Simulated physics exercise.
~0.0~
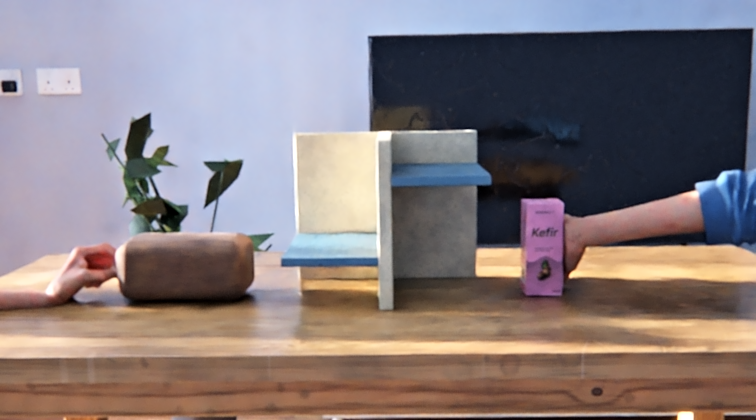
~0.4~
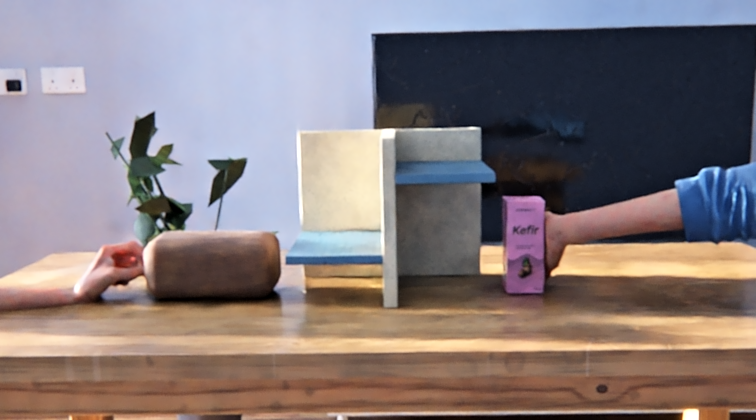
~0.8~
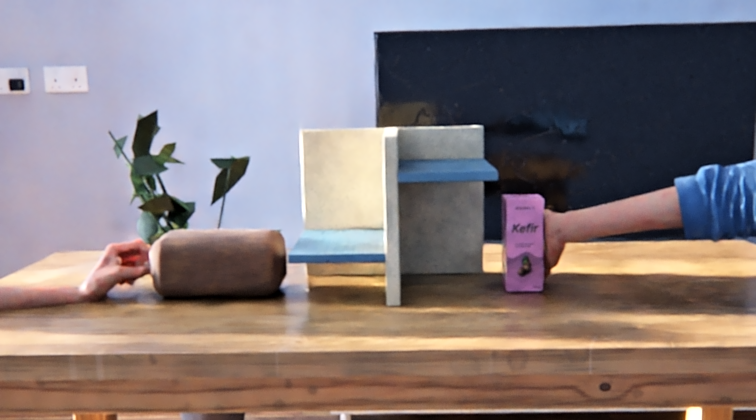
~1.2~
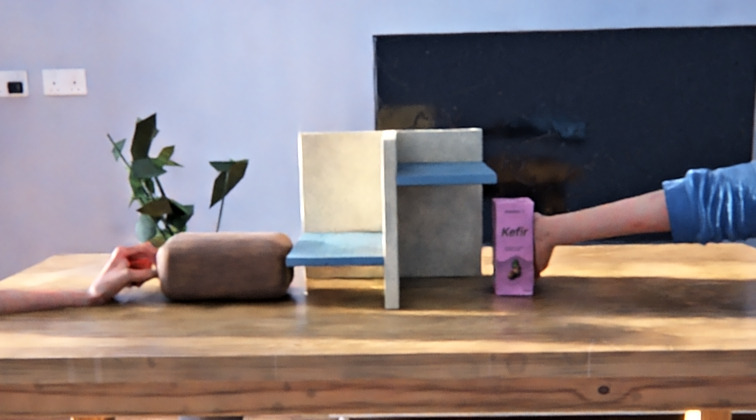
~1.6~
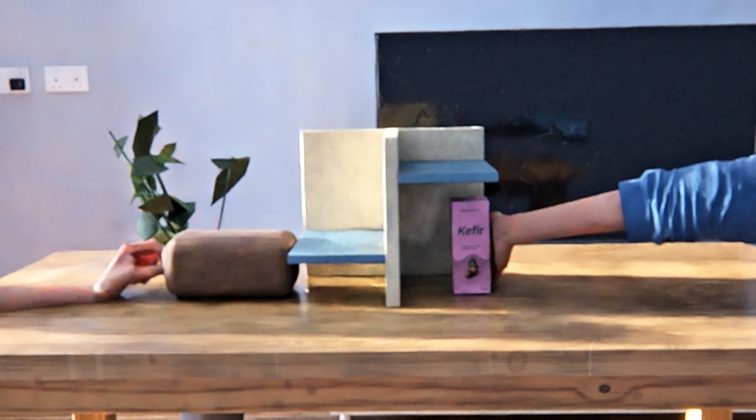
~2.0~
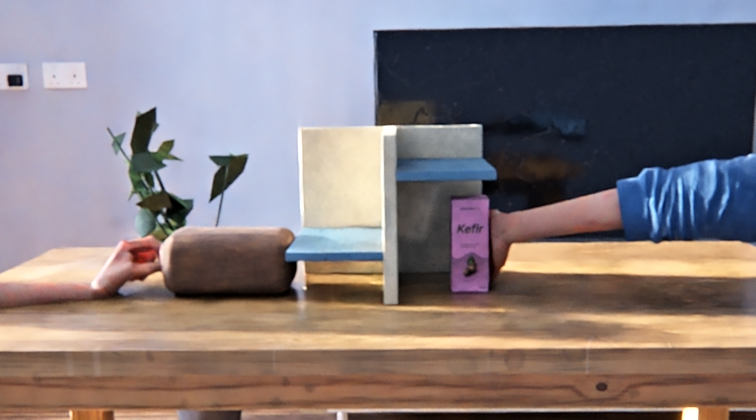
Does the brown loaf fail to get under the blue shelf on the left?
Yes, the loaf is too tall and stops against the edge of the left shelf, while the pink carton clears the higher one on the right.
